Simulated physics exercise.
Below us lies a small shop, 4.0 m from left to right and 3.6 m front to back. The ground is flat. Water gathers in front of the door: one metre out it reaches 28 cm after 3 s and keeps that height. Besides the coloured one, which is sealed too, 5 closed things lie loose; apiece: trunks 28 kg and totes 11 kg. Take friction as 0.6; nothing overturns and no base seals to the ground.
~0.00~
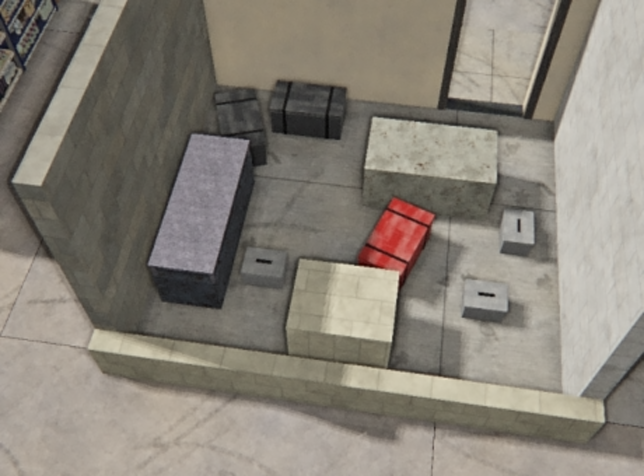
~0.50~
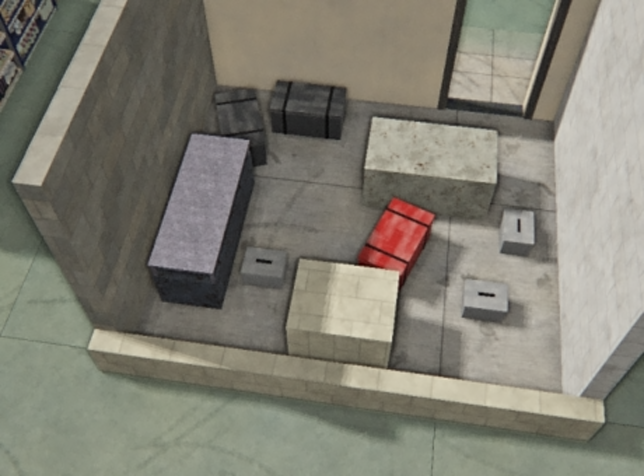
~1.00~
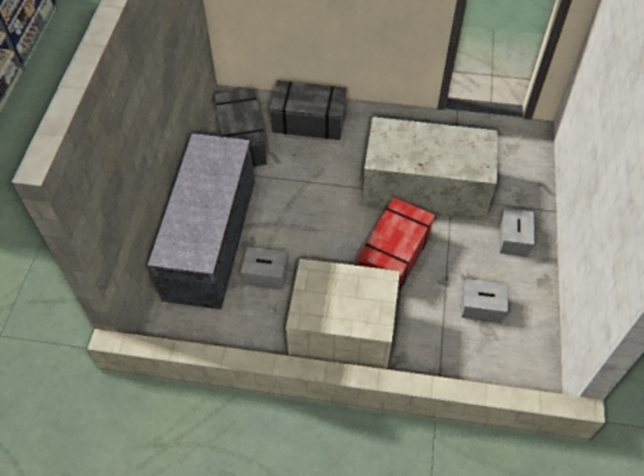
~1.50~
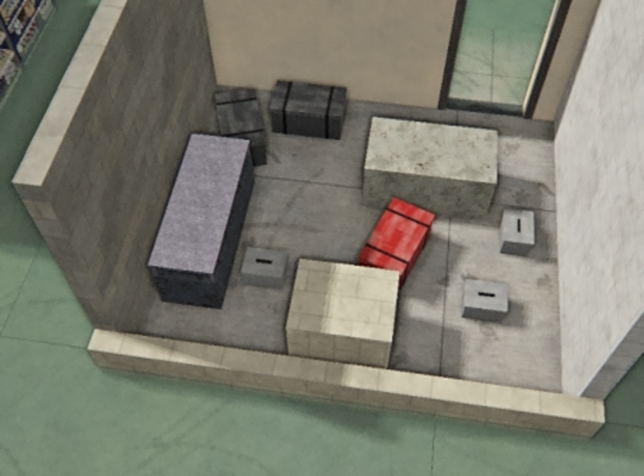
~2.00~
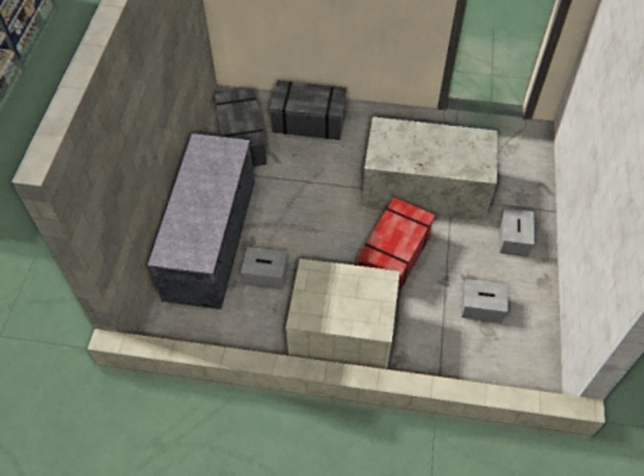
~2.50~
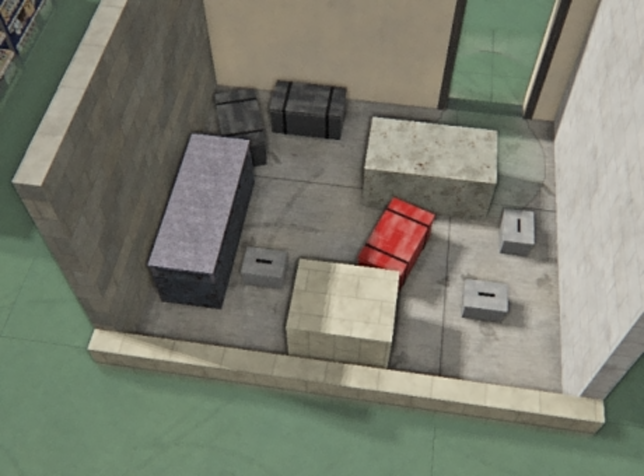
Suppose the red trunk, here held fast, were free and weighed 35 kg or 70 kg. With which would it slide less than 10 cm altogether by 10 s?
Verdict: Only the larger load is enough.
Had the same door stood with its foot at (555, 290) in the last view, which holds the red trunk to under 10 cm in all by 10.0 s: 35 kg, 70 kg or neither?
Then neither weight holds it.
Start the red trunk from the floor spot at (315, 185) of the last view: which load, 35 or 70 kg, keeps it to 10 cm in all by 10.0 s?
Only the larger holds.
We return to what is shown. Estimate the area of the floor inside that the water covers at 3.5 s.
About 3.5 m2.
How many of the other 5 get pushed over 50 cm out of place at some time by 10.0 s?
That makes 2.
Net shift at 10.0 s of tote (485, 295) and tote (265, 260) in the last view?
In turn: 50 cm, 40 cm.
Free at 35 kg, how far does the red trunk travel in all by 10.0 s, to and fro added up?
About 40 cm.
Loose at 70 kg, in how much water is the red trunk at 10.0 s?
Roughly 12 cm.
After 3.5 s the red trunk would be 0 cm from its start with 35 kg and 0 cm from its start with 70 kg; 0 cm of water round it then.
After 4.5 s the red trunk would be 0 cm from its start with 35 kg and 0 cm from its start with 70 kg; 1 cm of water round it then.
After 7.0 s the red trunk would be 0 cm from its start with 35 kg and 0 cm from its start with 70 kg; 6 cm of water round it then.
After 10.0 s the red trunk would be 44 cm from its start with 35 kg and 0 cm from its start with 70 kg; 12 cm of water round it then.
